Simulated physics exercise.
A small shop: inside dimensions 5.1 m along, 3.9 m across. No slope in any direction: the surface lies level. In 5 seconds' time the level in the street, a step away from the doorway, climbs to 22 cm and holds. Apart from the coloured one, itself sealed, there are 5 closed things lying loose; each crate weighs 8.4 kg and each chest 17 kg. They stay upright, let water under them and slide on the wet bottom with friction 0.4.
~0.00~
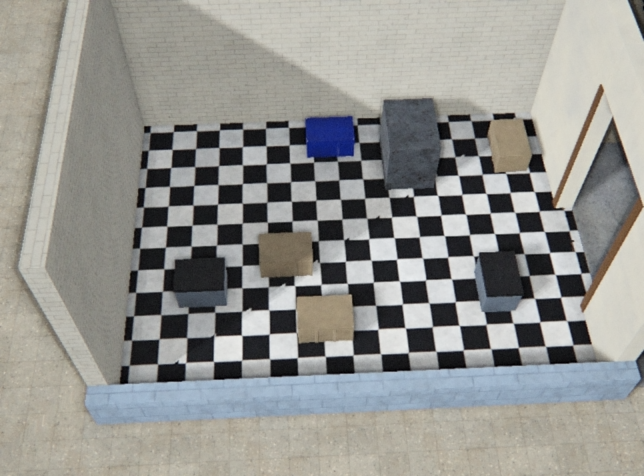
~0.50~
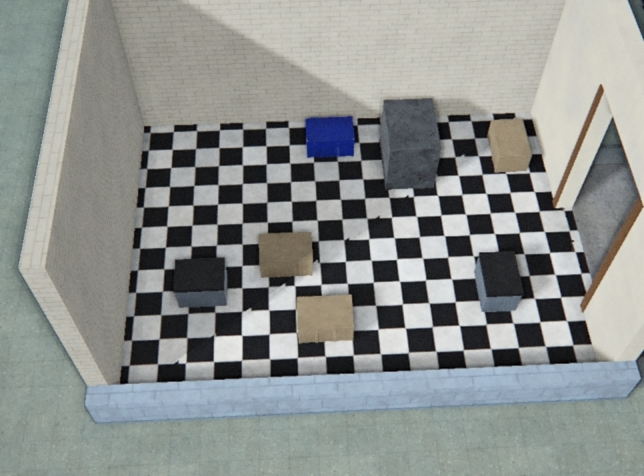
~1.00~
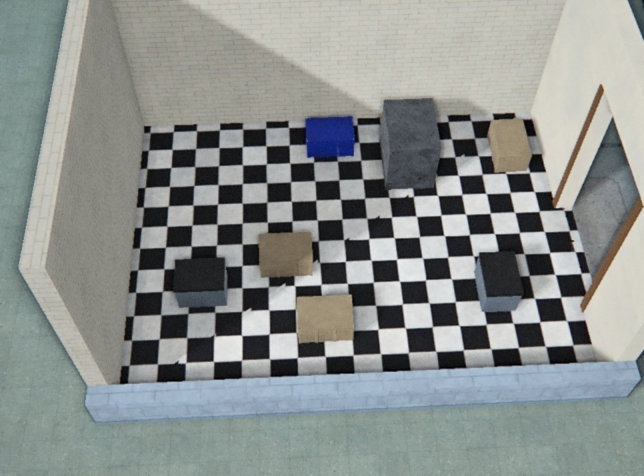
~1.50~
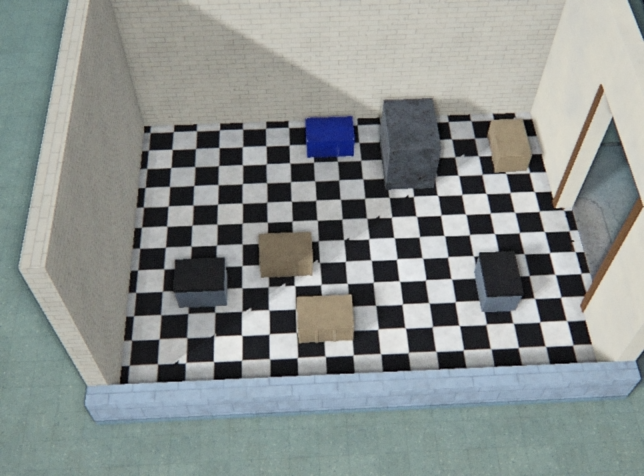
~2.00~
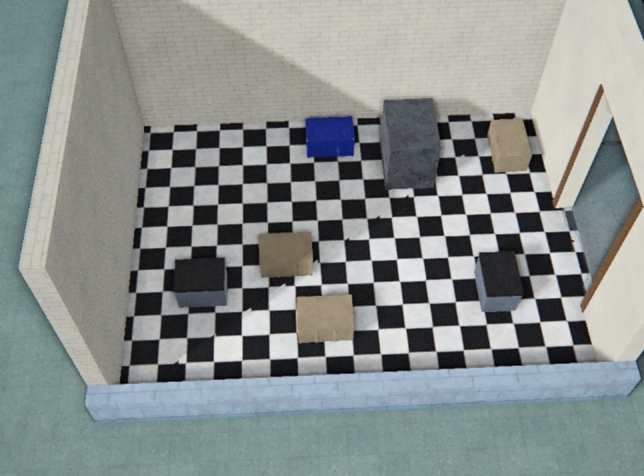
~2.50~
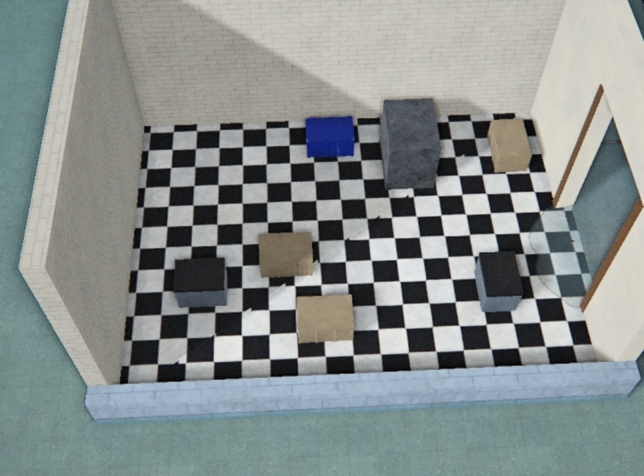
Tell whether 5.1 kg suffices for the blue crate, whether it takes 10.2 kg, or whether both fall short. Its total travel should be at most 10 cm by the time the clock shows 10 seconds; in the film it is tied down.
It takes 10.2 kg.
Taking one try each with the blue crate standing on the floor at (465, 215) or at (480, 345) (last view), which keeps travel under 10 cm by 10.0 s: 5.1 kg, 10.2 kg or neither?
In that order: No load works; no load works.
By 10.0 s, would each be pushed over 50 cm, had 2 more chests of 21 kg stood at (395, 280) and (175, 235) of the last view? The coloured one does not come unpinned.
Taking them in order, the first is inside the line and the second is inside the line.
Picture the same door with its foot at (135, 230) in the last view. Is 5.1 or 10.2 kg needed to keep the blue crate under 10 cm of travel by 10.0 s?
I'd say neither one will work.
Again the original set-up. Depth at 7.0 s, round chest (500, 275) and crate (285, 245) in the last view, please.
First about 6 cm, second about 4 cm.
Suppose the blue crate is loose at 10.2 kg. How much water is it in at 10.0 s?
Depth: Approx. 3 cm.
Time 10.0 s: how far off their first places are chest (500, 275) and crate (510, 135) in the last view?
300 cm, 10 cm.
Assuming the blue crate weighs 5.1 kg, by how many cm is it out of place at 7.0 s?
About 0 cm.
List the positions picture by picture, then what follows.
The blue crate at (330, 129) rests on the ground; water covers 0.0 m2; 0 of 6 have shifted, in the first frame.
The blue crate at (330, 129), on the bottom; 0.0 m2 under water; 0 of 6 have shifted, in the second frame.
The blue crate at (330, 129), on the bottom; 0.0 m2 under water; 0 of 6 have shifted, in the third frame.
The blue crate at (330, 129) rests on the ground; water covers 0.0 m2; 0 of 6 have shifted, in the fourth frame.
The blue crate at (330, 129) rests on the ground; 0.0 m2 under water; 0 of 6 have shifted, in the fifth frame.
The blue crate at (330, 129) rests on the ground; water covers 0.4 m2; 0 of 6 have shifted, in the sixth frame.
After 3.5 s the blue crate would be 0 cm from its start with 5.1 kg and 0 cm from its start with 10.2 kg; 0 cm of water round it then.
After 4.5 s the blue crate would be 0 cm from its start with 5.1 kg and 0 cm from its start with 10.2 kg; 0 cm of water round it then.
After 7.0 s the blue crate would be 1 cm from its start with 5.1 kg and 0 cm from its start with 10.2 kg; 2 cm of water round it then.
After 10.0 s the blue crate would be 29 cm from its start with 5.1 kg and 0 cm from its start with 10.2 kg; 3 cm of water round it then.
